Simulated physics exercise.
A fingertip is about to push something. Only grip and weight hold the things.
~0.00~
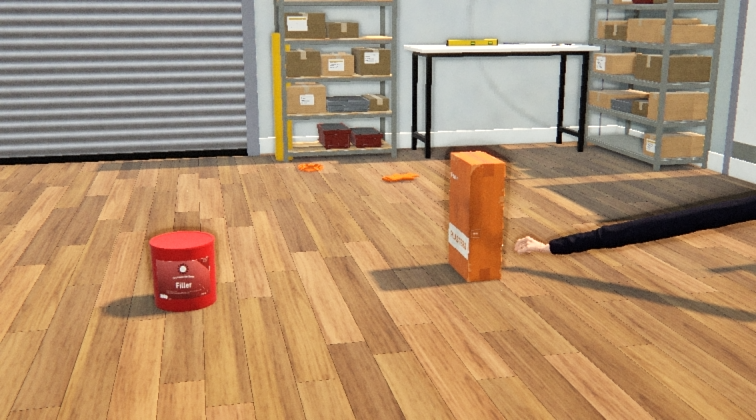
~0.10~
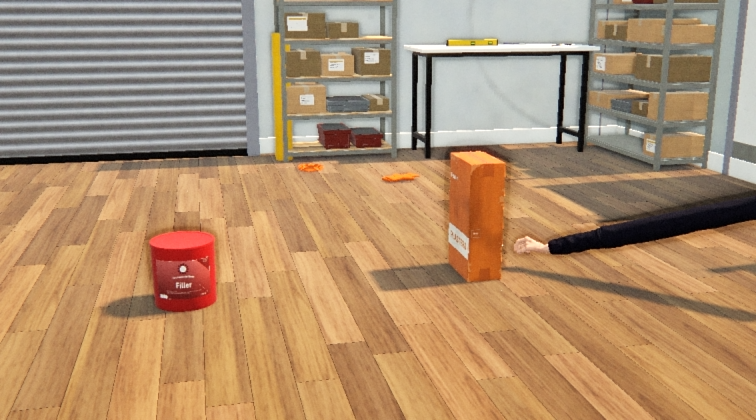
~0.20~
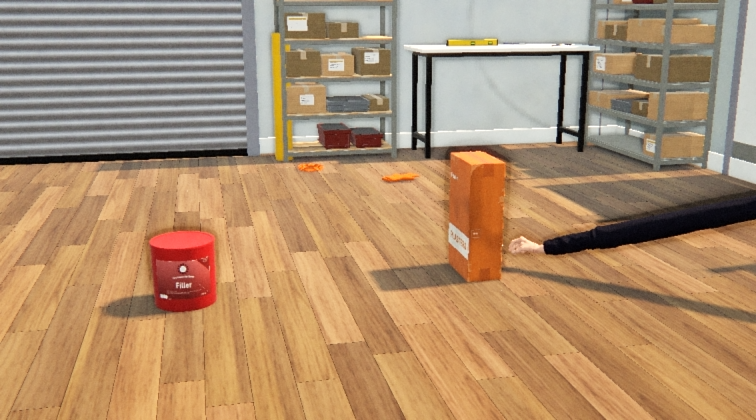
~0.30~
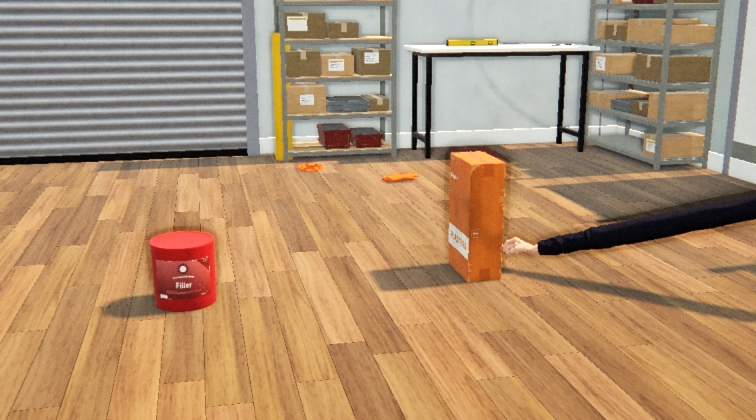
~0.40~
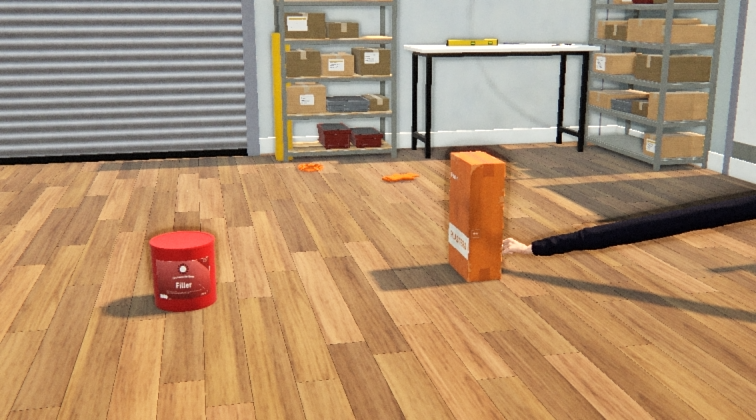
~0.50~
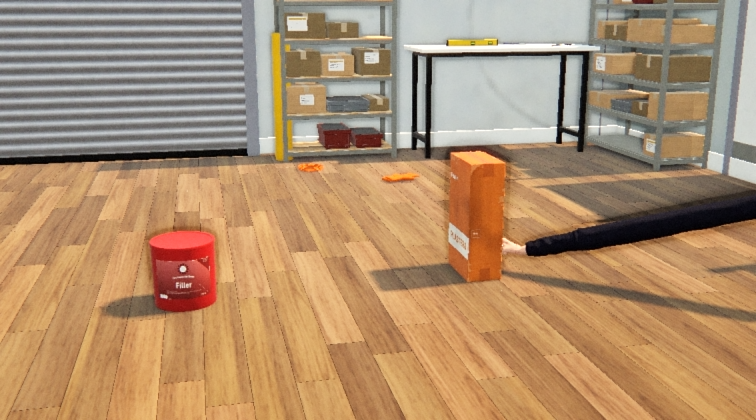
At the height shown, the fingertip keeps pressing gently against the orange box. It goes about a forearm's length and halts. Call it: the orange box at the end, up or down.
Up.
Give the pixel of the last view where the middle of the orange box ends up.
Roughly (404, 219).
Around 0.90 s, orange box displaced a little near (452, 216).
Around 1.40 s, orange box displaced about its own width near (420, 218).
Finally (2.4 s), moved from the start, orange box. Final places as the last picture's camera would see them, orange box near (404, 219).
